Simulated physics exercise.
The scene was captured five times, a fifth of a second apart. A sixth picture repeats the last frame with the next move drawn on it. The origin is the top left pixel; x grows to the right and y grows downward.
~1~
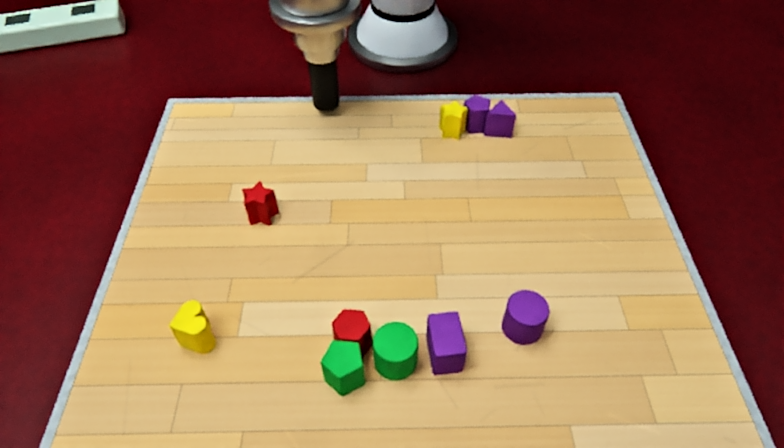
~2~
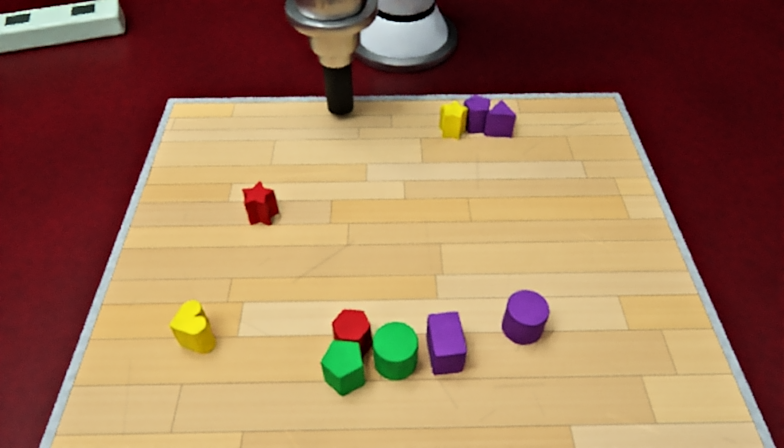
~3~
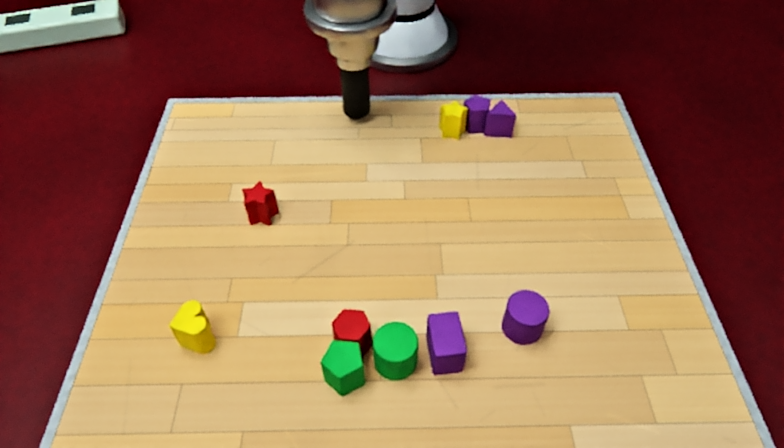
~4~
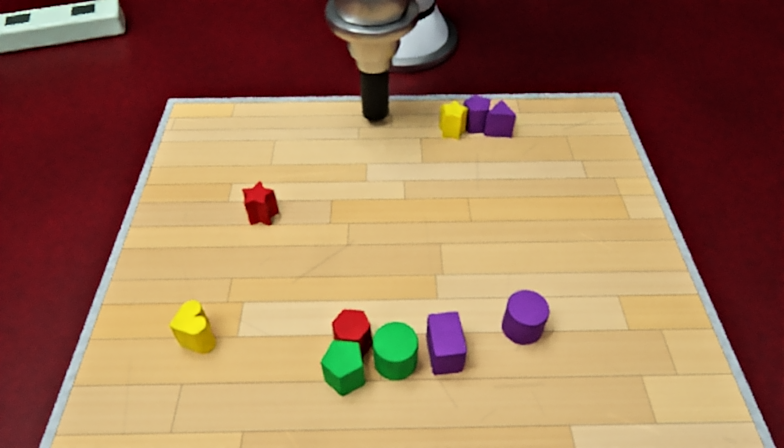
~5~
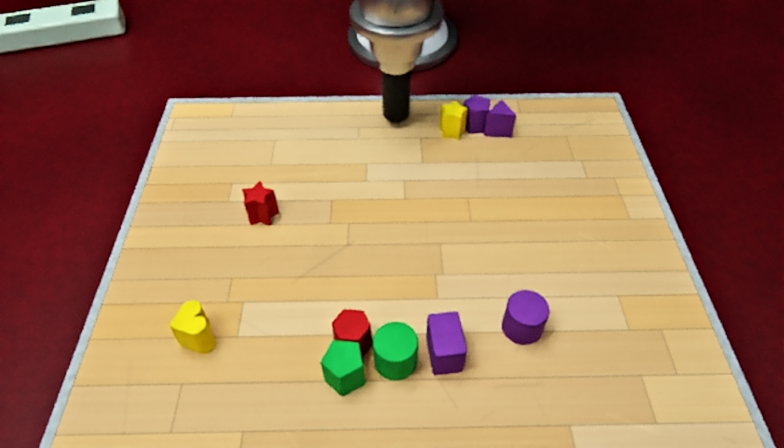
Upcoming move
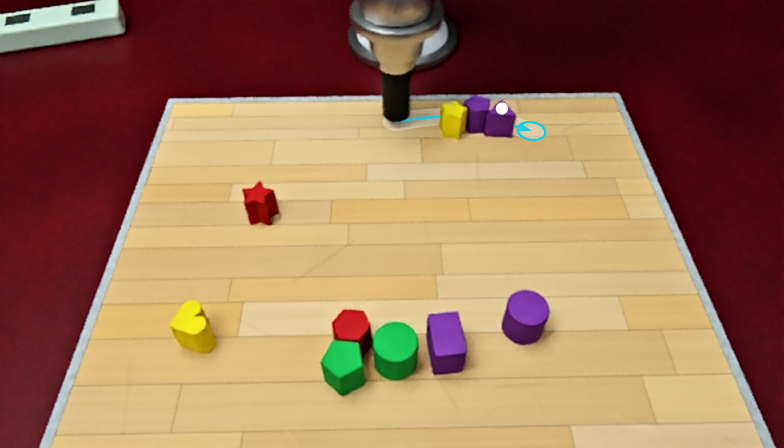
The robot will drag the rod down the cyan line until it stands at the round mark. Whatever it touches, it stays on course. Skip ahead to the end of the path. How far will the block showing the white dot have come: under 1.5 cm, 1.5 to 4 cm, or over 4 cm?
Ends over 4 cm away.
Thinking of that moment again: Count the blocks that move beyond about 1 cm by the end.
I'm going with two.
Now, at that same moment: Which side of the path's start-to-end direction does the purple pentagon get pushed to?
The answer is right: Facing from the path's start to its end, that's where the purple pentagon shifts.
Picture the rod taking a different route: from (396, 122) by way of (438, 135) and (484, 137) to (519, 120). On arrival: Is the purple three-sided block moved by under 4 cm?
Going by the path, no.
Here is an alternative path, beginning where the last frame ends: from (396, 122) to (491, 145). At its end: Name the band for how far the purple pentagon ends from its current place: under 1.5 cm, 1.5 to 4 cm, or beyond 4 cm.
Its final spot will lie 1.5 to 4 cm from the current one.
Path on the board, from (396, 122) over (441, 117) and (486, 120) to (531, 131); the dot is on the purple three-sided block.
What follows on the original path. One third of the way, rod (442, 109); nothing pushed yet.
Two thirds of the way, rod (488, 112); yellow star-shaped block (458, 109), turned 35° clockwise; purple pentagon (506, 111), turned 20° clockwise; purple three-sided block (526, 118).
At the end, rod (533, 123); yellow star-shaped block (458, 109), turned 35° clockwise; purple pentagon (531, 124), turned 60° clockwise; purple three-sided block (547, 136), turned 25° clockwise.
